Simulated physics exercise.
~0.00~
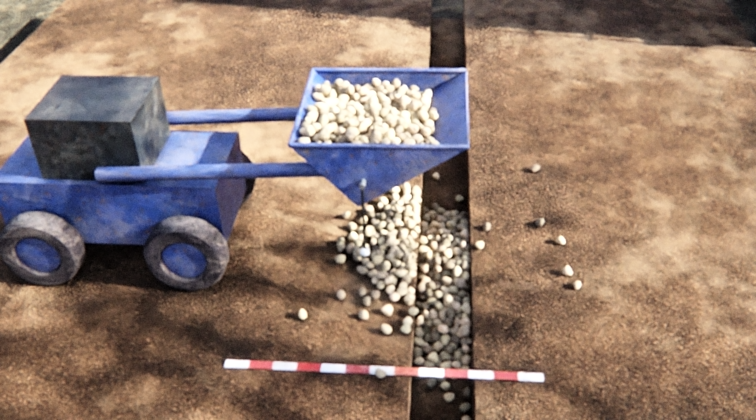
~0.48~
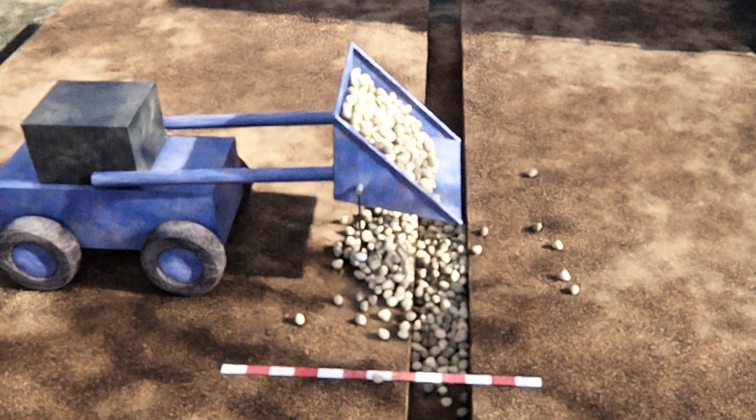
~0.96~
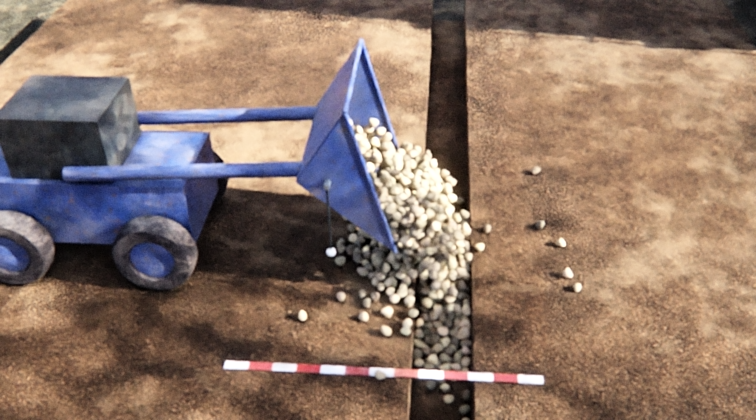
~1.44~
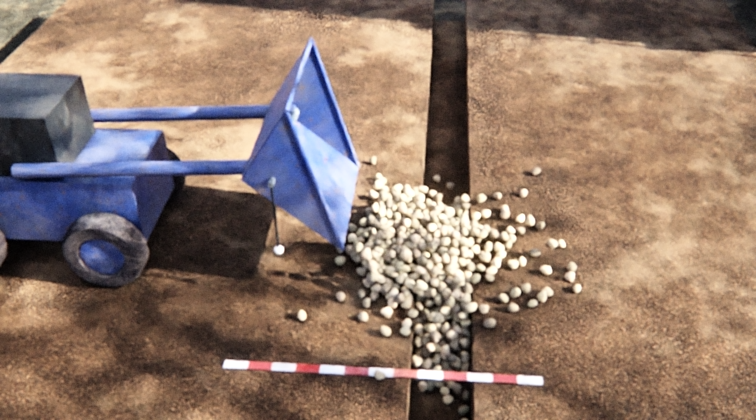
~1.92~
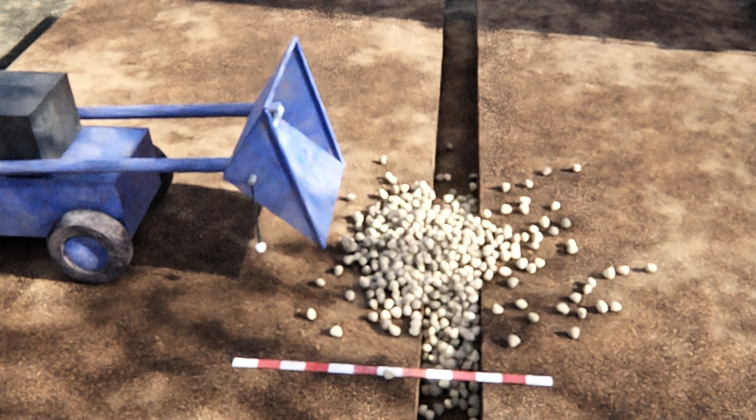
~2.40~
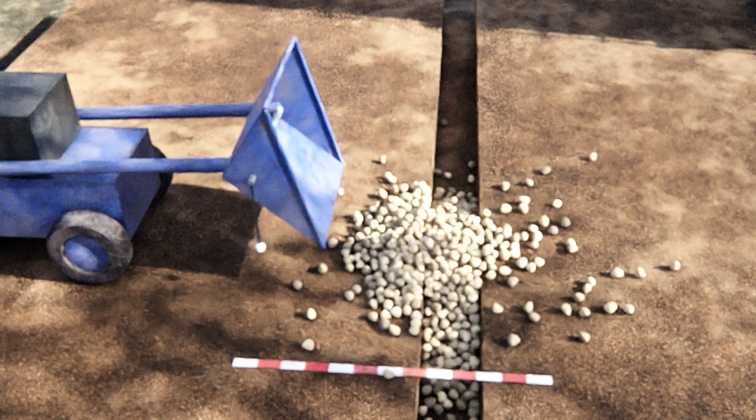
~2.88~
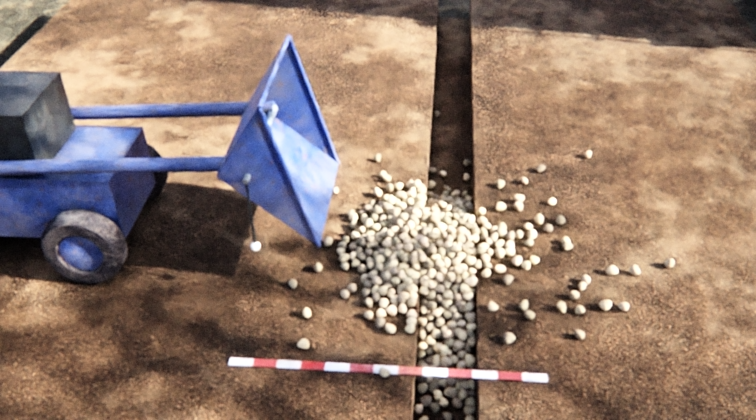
On bare brown ground cut by a narrow trench, a blue loader tipped its bucket of pale stones onto an earlier pile while backing away to the left, and the stones spilled into the trench, some scattering beyond it, leaving the bucket empty.
